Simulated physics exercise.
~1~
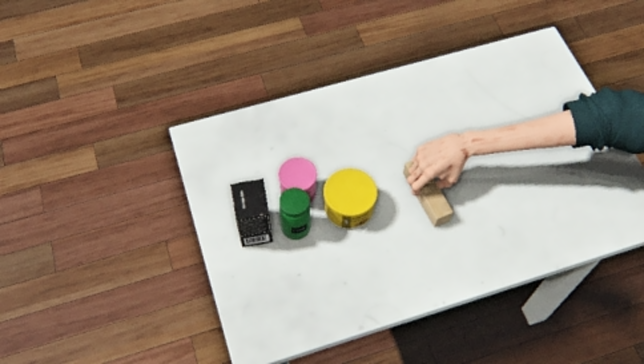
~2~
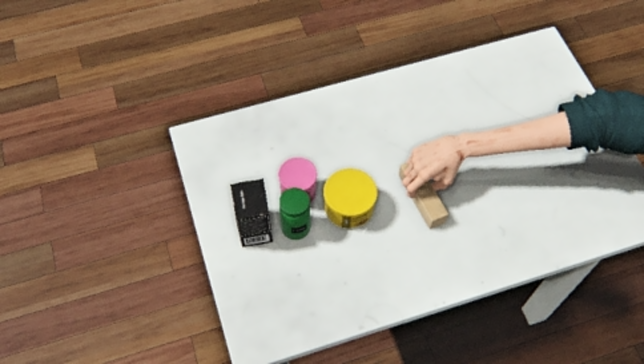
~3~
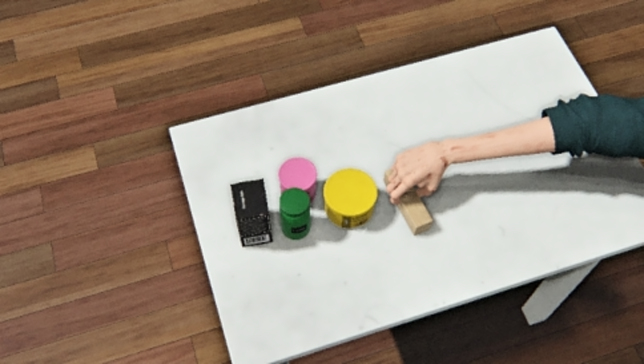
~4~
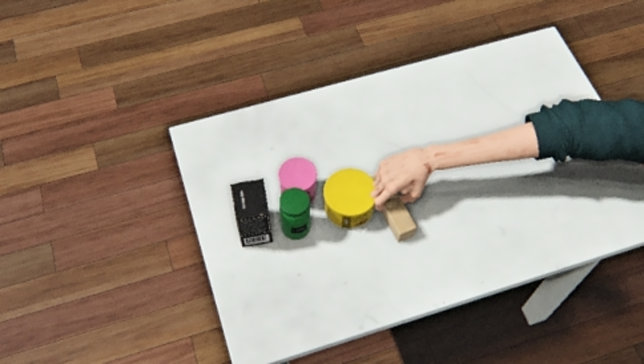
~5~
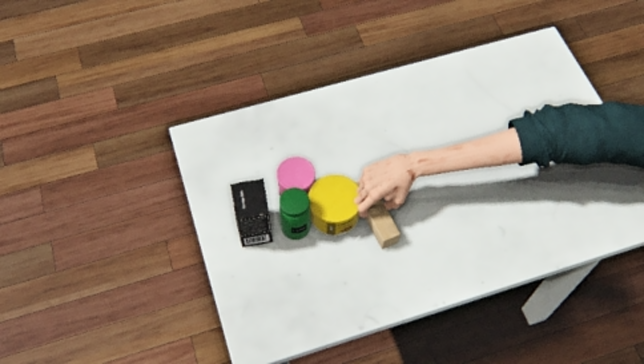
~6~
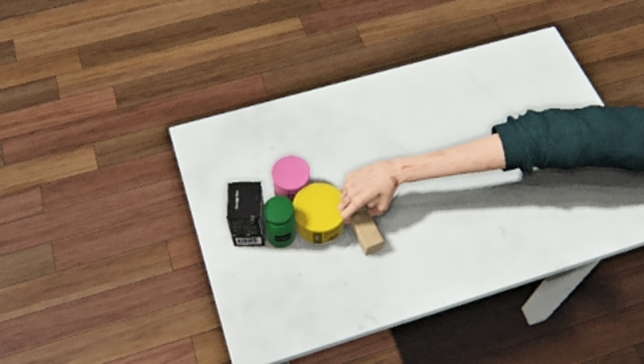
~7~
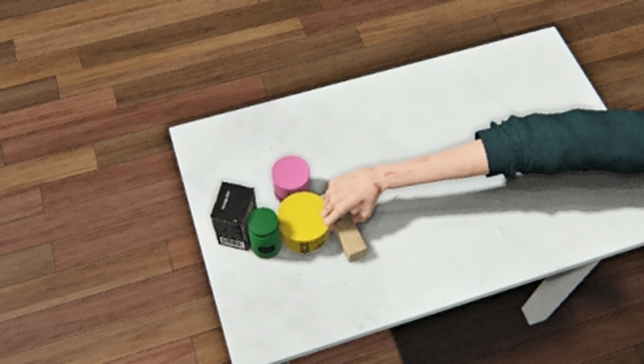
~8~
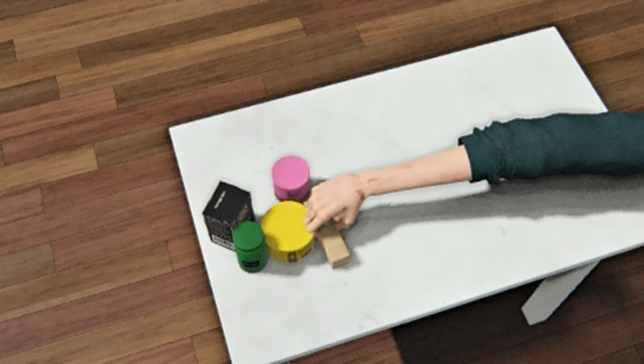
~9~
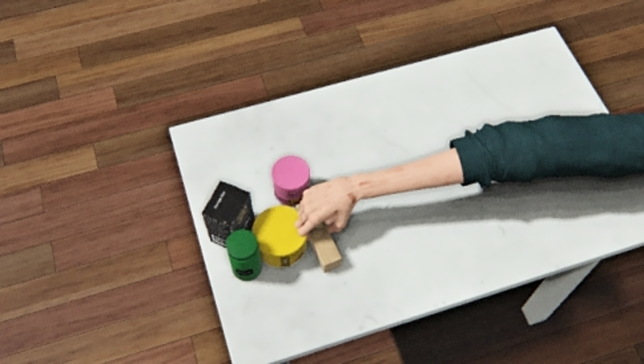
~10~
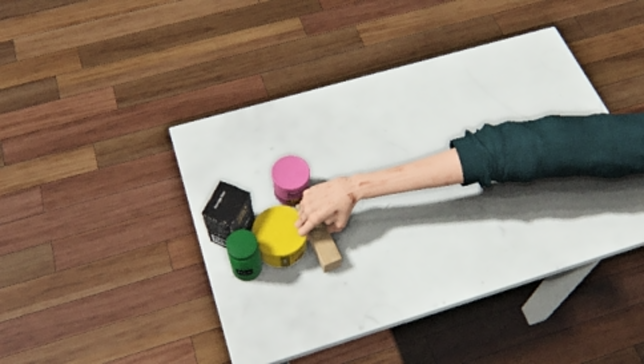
We see a hand slide a wooden block left across a white table into a yellow tub, which pushes a green jar and black carton toward the table's left end. The hand stops with all still upright, the carton turned and the pink tin left behind.
